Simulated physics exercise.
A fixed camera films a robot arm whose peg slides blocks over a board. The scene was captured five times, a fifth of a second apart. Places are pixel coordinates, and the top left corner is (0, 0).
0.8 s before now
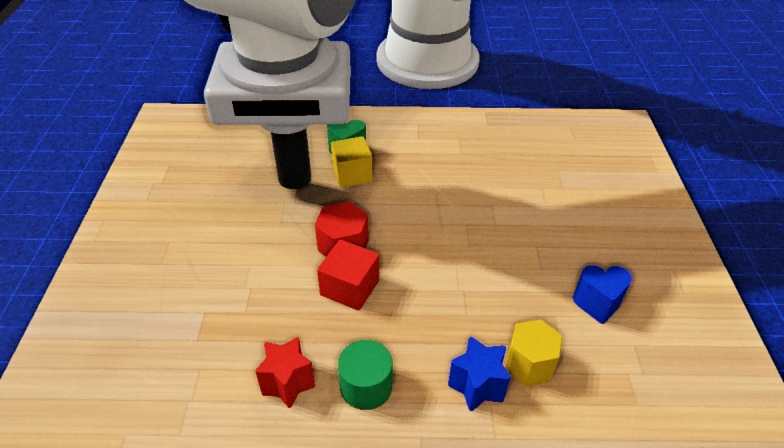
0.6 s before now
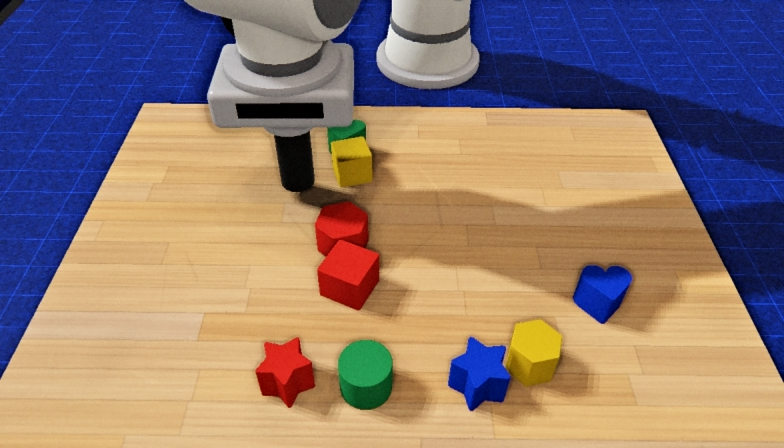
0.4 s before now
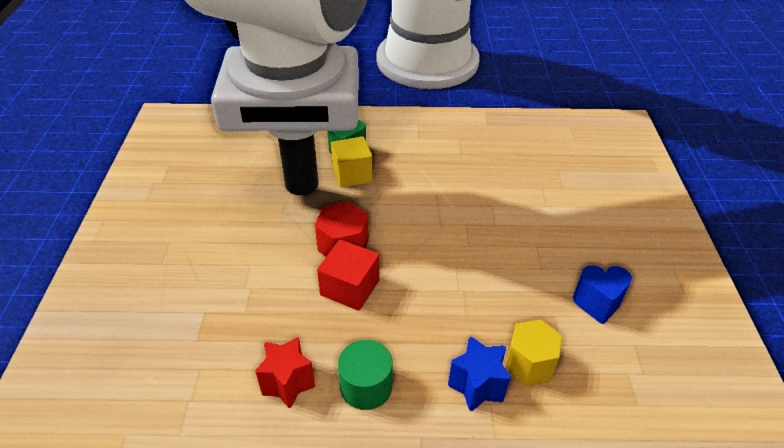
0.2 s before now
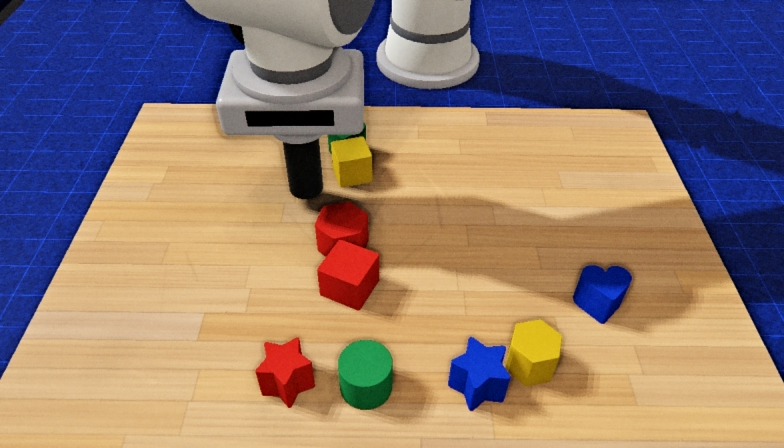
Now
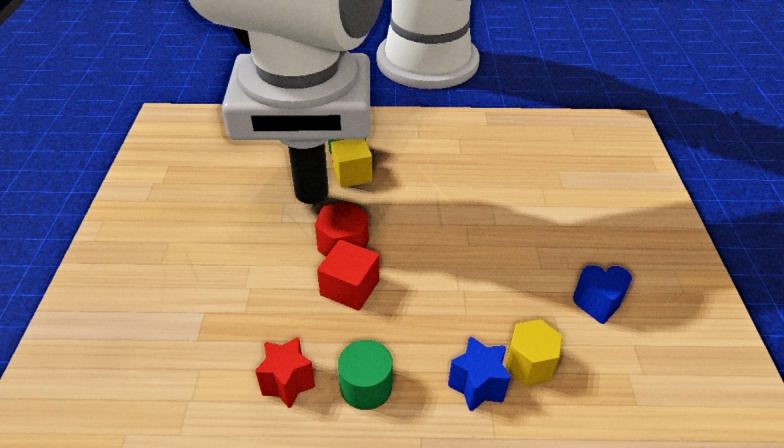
A robot arm with a black peg moves slightly right and toward the viewer over a wooden table, nearing a red hexagonal block beside a red cube, while the scattered red, yellow, green and blue blocks stay still.
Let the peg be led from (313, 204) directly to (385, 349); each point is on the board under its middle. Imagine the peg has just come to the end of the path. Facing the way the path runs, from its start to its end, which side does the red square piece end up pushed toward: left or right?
The left-hand side.
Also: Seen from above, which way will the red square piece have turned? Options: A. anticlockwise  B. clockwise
B - clockwise.
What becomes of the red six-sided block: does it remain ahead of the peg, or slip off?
By the time the path ends, the red six-sided block has slid off to the side or behind.
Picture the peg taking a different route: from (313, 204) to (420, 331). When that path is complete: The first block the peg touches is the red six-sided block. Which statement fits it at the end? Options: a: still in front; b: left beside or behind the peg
a.
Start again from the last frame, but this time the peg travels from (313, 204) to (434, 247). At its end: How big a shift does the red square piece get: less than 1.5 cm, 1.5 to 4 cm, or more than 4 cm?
Up to 1.5 cm.
On the path given first. One third of the way, peg (332, 236); red six-sided block (366, 238), turned 35° anticlockwise; red square piece (364, 279), turned 50° clockwise.
Two thirds of the way, peg (356, 284); red six-sided block (400, 259), turned 90° anticlockwise; red square piece (381, 306), turned 85° clockwise.
At the end, peg (385, 339); red six-sided block (401, 260), turned 95° anticlockwise; red square piece (418, 356), turned 110° clockwise; yellow square piece still; green circle (364, 376).
